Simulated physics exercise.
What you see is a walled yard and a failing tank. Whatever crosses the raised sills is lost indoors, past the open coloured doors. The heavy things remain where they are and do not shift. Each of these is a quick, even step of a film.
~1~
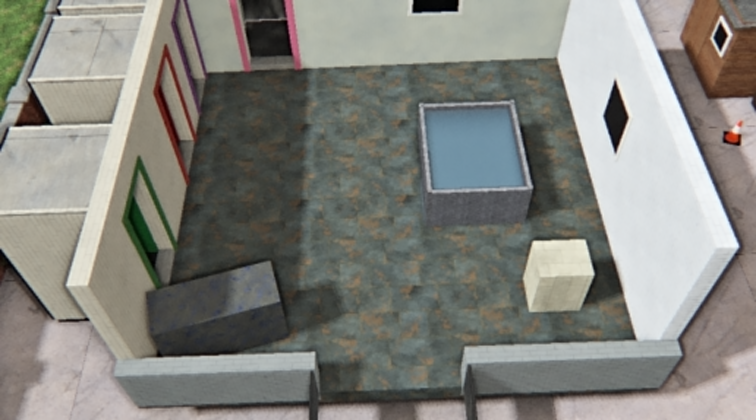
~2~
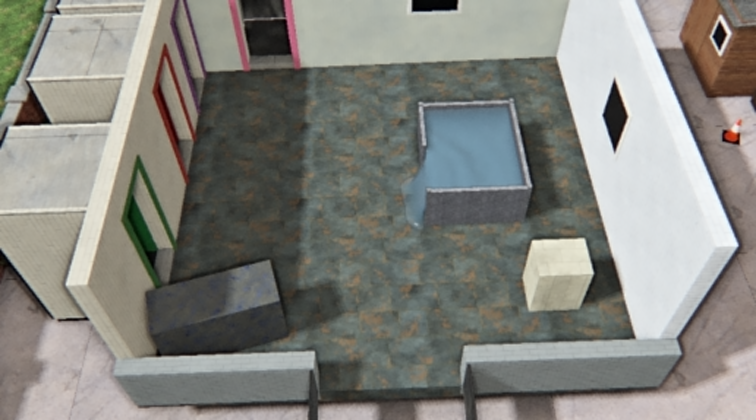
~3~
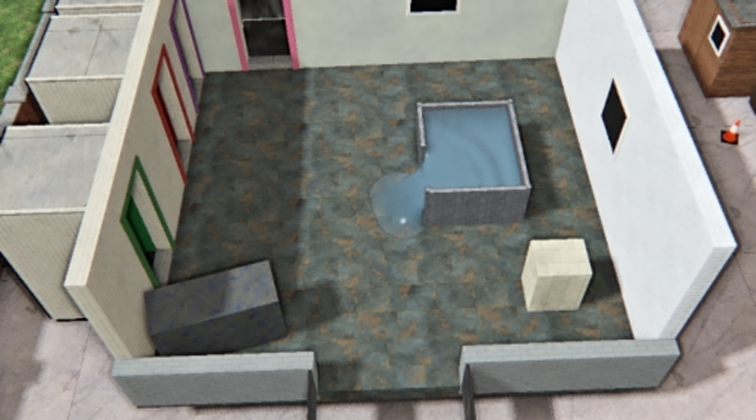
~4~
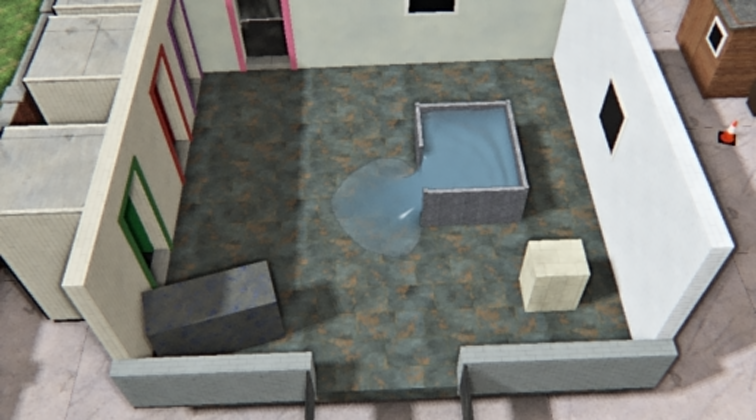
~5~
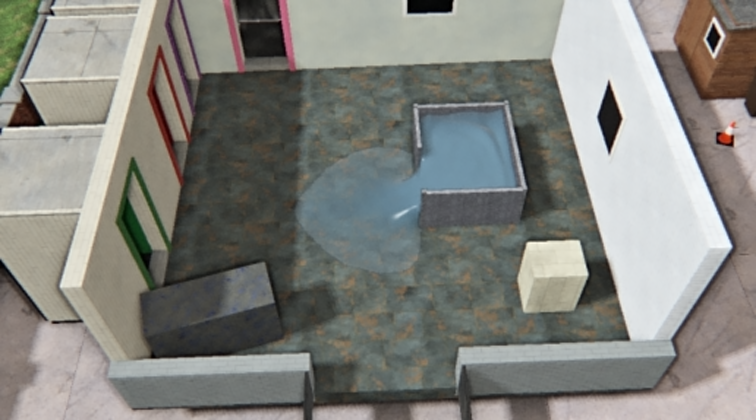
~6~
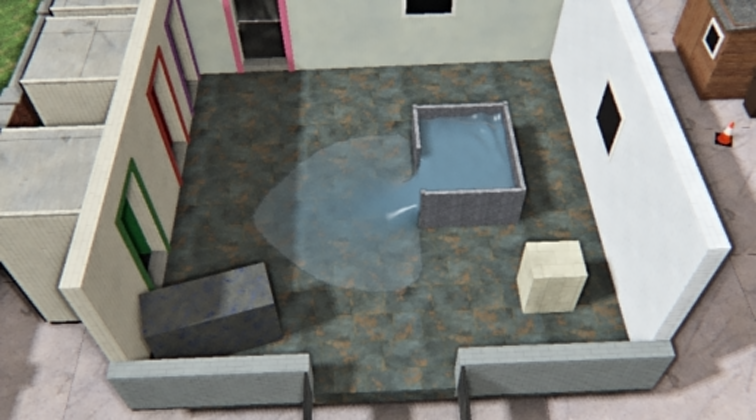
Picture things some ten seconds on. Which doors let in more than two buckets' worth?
Purple door - yes; green door - yes; red door - yes; pink door - no.
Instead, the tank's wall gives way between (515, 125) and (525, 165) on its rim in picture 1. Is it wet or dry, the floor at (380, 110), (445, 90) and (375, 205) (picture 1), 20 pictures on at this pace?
So: Wetted, then wetted, then spared.
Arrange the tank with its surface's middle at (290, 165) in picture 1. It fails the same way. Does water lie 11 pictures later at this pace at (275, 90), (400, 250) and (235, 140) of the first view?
One after the other: Covered, no water, under water.
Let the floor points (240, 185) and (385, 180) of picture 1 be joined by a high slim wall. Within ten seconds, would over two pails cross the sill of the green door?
Green: Overshoots.
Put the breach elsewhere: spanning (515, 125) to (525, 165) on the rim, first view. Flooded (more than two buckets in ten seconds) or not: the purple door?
Check on purple door - it gets too much.
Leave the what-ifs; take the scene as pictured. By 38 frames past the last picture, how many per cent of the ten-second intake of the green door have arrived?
I'd put it at about 100 per cent.
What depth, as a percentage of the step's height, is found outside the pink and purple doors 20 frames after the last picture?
Approx. 30 % then 240 %.
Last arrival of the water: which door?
My answer: The one in pink.
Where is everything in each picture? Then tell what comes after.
In the first frame, still water in the water tank at (473, 148).
In the second frame, the front is at (422, 227), out from the gap at (427, 188).
In the third frame, water pours out at (426, 191) and has run to (376, 190).
In the fourth frame, the front is at (339, 195), out from the gap at (424, 192).
In the fifth frame, the front is at (301, 217), out from the gap at (422, 193).
In the sixth frame, the front is at (260, 225), out from the gap at (421, 194).
A moment on, water covers 35 % of the floor; the purple door not reached, the green door wet at the sill, nothing in, the red door wet at the sill, nothing in, the pink door not reached.
Next, water covers 40 % of the floor; the purple door wet at the sill, nothing in, the green door over two buckets in, the red door over two buckets in, the pink door not reached.
Then, water covers 45 % of the floor; the purple door under two buckets in, the green door far over two buckets in, the red door over two buckets in, the pink door wet at the sill, nothing in.
Later, water covers 55 % of the floor; the purple door over two buckets in, the green door far over two buckets in, the red door far over two buckets in, the pink door wet at the sill, nothing in.
In the end, water covers 75 % of the floor; the purple door far over two buckets in, the green door far over two buckets in, the red door far over two buckets in, the pink door wet at the sill, nothing in.
